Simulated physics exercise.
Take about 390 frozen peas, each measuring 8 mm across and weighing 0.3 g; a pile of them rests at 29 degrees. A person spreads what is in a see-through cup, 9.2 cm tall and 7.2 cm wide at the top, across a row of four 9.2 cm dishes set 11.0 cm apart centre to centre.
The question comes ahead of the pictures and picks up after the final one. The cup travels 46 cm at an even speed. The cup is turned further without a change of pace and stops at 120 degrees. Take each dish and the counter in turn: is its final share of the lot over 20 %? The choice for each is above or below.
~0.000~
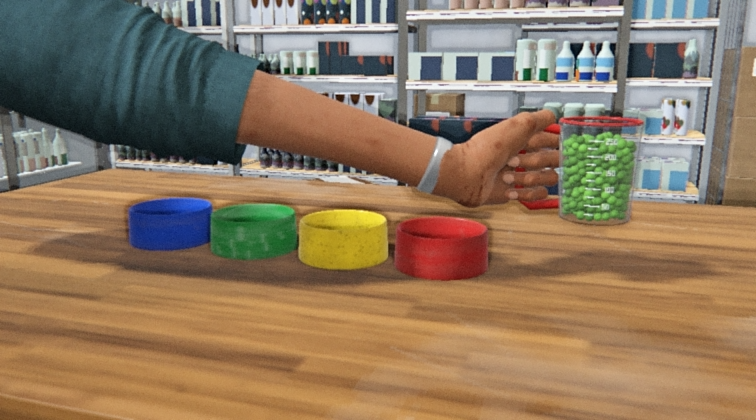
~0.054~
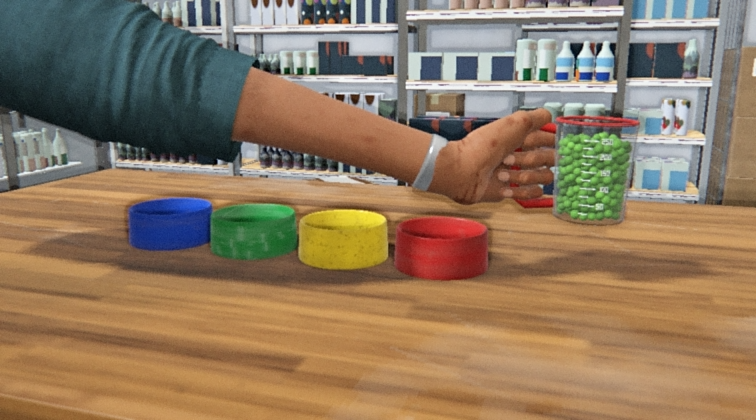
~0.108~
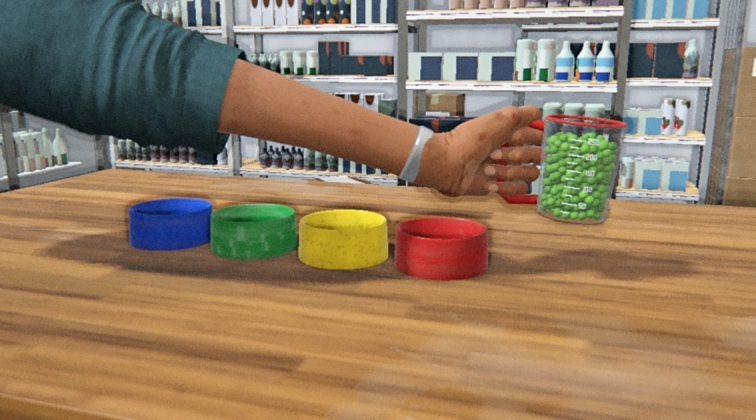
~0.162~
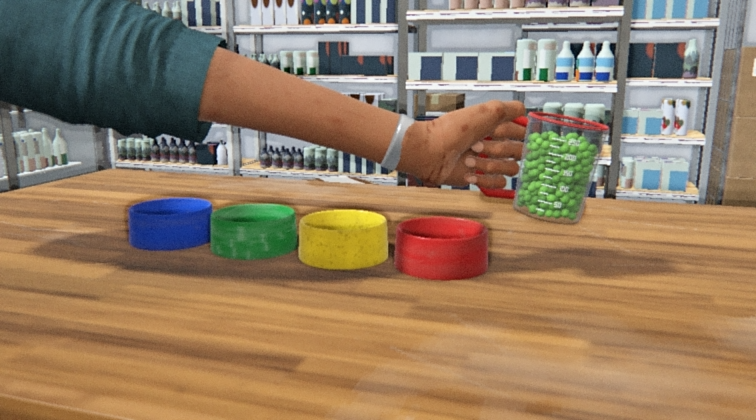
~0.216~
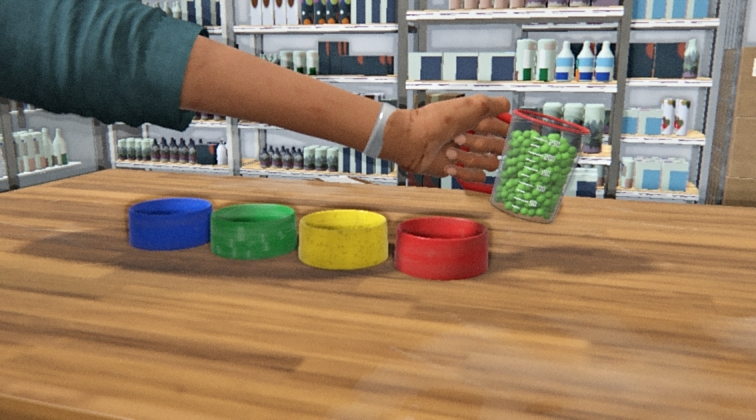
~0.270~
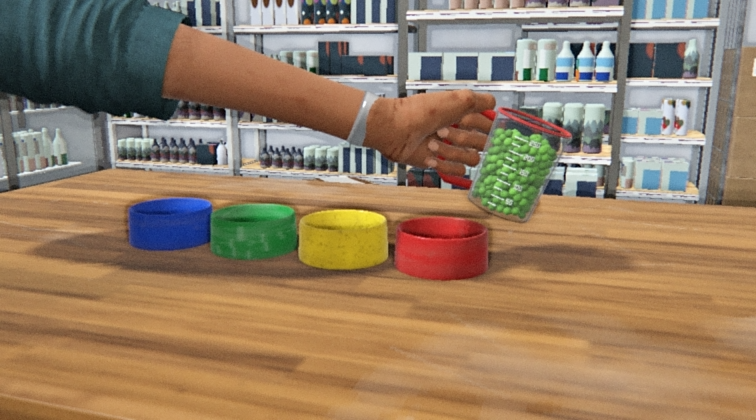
Red dish - below it, blue dish - below it, green dish - above it, yellow dish - below it, counter - above it.
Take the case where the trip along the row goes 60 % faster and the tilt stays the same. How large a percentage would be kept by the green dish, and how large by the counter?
Shares - green 60, counter 40.
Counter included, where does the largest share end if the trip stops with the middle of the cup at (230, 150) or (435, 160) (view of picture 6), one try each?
The biggest share goes to green first, then to counter.
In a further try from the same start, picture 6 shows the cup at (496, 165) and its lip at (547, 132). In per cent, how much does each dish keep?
Red 0, blue 0, green 60, yellow 0.
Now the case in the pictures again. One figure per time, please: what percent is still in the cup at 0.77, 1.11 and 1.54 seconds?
Roughly 100, then 95, then 30.
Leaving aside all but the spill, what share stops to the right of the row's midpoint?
Some 0 per cent.
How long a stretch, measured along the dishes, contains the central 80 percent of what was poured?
Spread: Around 9 cm.
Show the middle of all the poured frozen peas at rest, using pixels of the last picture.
My guess is close to (238, 238).
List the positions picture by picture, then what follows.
In the first picture, cup at (597, 170), tilt 0 degrees, lip at (642, 123), moved 0.0 cm; middle of the pieces at (600, 177); red dish at (442, 228); yellow dish at (343, 220); green dish at (253, 213); blue dish at (171, 207).
In the second picture, cup at (592, 170), tilt 1 degrees, lip at (638, 123), moved 0.4 cm; middle of the pieces at (595, 177).
In the third picture, cup at (578, 169), tilt 5 degrees, lip at (626, 125), moved 1.8 cm; middle of the pieces at (580, 176).
In the fourth picture, cup at (557, 168), tilt 10 degrees, lip at (607, 129), moved 3.7 cm; middle of the pieces at (559, 175).
In the fifth picture, cup at (536, 167), tilt 15 degrees, lip at (589, 132), moved 5.7 cm; middle of the pieces at (537, 174).
In the sixth picture, cup at (516, 166), tilt 20 degrees, lip at (570, 136), moved 7.6 cm; middle of the pieces at (516, 173); red dish at (442, 228); yellow dish at (343, 220); green dish at (253, 213); blue dish at (171, 207). Its pace works out near 95 degrees a second; the hand travels 36 cm a second.
Then, at 0.77 s, tilt 67 degrees; cup holds 100 %.
After 1.11 s, tilt 99 degrees; cup holds 95 %, yellow 5 %.
After 1.54 s, tilt 120 degrees; cup holds 30 %, green 40 %, yellow 5 %.
By 2.4 s all is still; red 0 %, blue 0 %, green 55 %, yellow 5 %, counter 40 %.
